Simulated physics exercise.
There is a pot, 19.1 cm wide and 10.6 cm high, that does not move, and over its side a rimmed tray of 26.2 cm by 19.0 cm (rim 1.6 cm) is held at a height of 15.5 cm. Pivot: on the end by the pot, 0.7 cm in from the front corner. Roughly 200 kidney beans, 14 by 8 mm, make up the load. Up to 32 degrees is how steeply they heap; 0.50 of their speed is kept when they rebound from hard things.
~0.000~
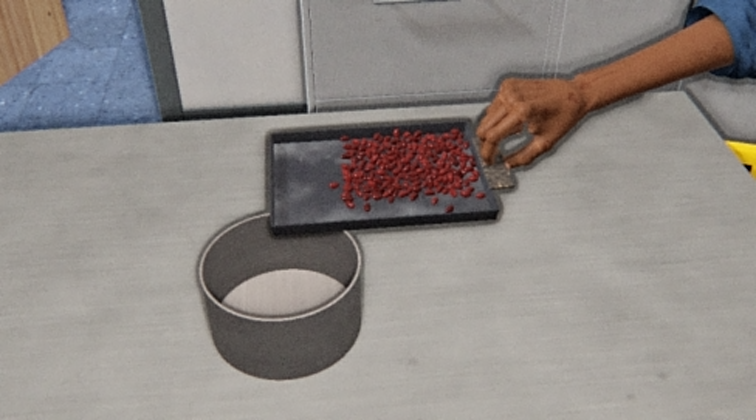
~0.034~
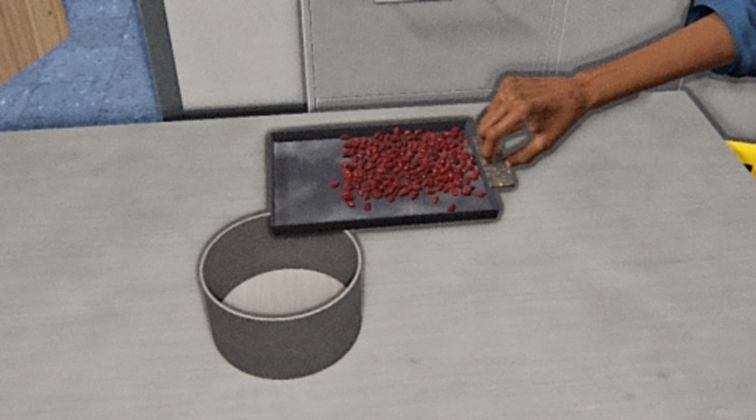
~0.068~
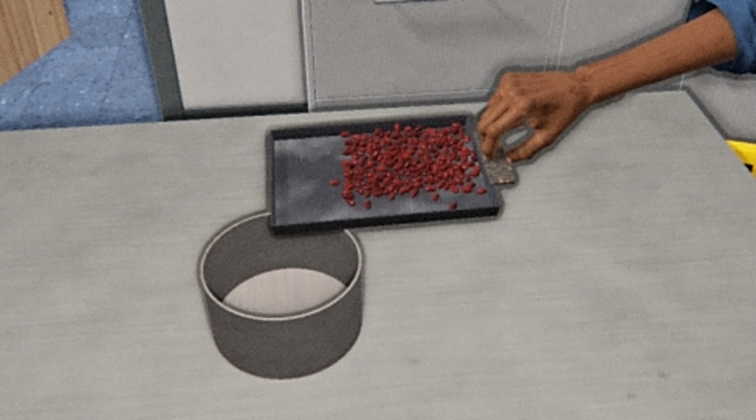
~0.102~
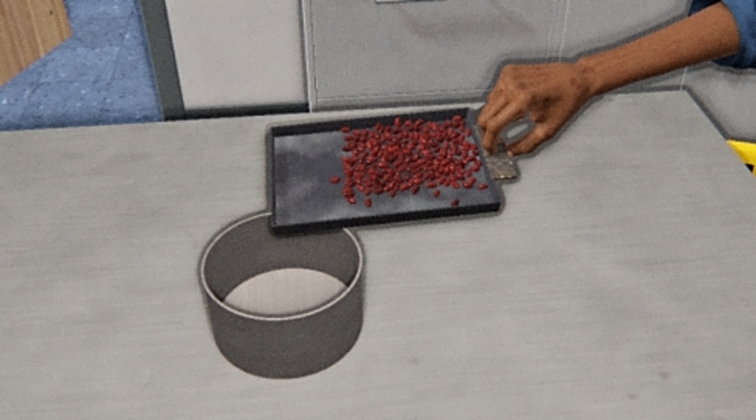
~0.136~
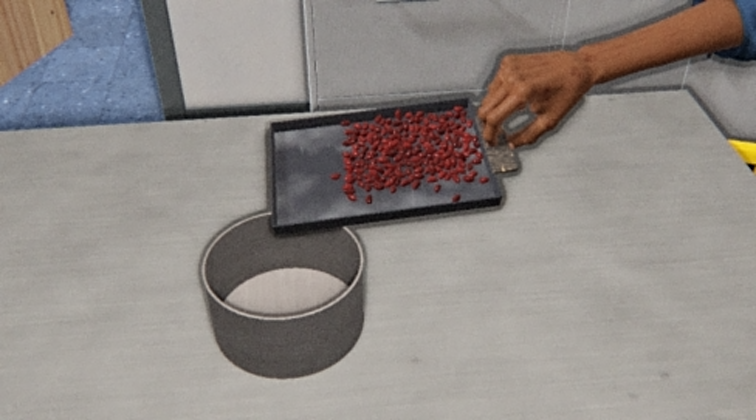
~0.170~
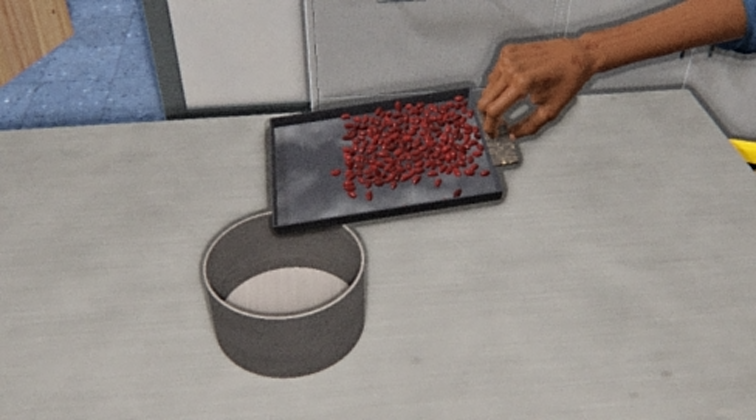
A hand reaches in from the right over a pale grey tabletop, seen from above at an angle, with cupboard fronts and a patch of blue floor behind. It grips the end of a dark rimmed tray of red beans heaped toward the right, its left end over a round grey pot. The hand slowly raises the tray's right end slightly, while the beans keep their places on it and the pot and camera stay still.
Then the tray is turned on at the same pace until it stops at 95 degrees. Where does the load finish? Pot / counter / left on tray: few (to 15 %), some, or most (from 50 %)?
Pot = most, counter = few, left on the tray = few.
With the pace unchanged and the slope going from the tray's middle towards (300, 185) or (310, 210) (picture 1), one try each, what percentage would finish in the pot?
The share comes to roughly 35 in a hundred, then roughly 90 in a hundred.
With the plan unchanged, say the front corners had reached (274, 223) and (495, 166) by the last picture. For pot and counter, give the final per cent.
Pot 35 % / counter 65 %.
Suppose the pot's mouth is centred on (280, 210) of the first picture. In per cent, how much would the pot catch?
About 0 per cent.
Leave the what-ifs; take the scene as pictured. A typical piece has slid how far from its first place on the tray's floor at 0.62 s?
Around 10 centimetres.
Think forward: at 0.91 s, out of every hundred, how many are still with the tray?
Close to 40 in a hundred.
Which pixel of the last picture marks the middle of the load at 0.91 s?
Approximately (266, 271) in the last view.
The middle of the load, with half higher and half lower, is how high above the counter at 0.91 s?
Some 12 cm above the counter.
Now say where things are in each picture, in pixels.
In the first frame, tray tilt 0 degrees, front corners at (273, 225) and (496, 209); middle of the pieces at (411, 168); pot at (281, 262).
In the second frame, tray tilt 0 degrees, front corners at (274, 224) and (497, 207); middle of the pieces at (412, 167).
In the third frame, tray tilt 2 degrees, front corners at (274, 224) and (498, 205); middle of the pieces at (412, 164).
In the fourth frame, tray tilt 4 degrees, front corners at (274, 225) and (498, 201), lowest corner left front; middle of the pieces at (413, 159).
In the fifth frame, tray tilt 7 degrees, front corners at (275, 225) and (499, 195), lowest corner left front; middle of the pieces at (413, 153).
In the sixth frame, tray tilt 10 degrees, front corners at (275, 225) and (500, 189), lowest corner left front; middle of the pieces at (414, 146); pot at (284, 260). The tray's pace is about 90 degrees a second.
After 0.62 s, tilt 51 degrees; the tray holds 100 %, the pot 0 %.
After 0.91 s, tilt 78 degrees; the tray holds 40 %, the pot 45 %.
After 1.31 s, tilt 95 degrees; the tray holds 5 %, the pot 90 %.
By 1.9 s all is still; pot 90 %, counter 5 %, tray 5 %.
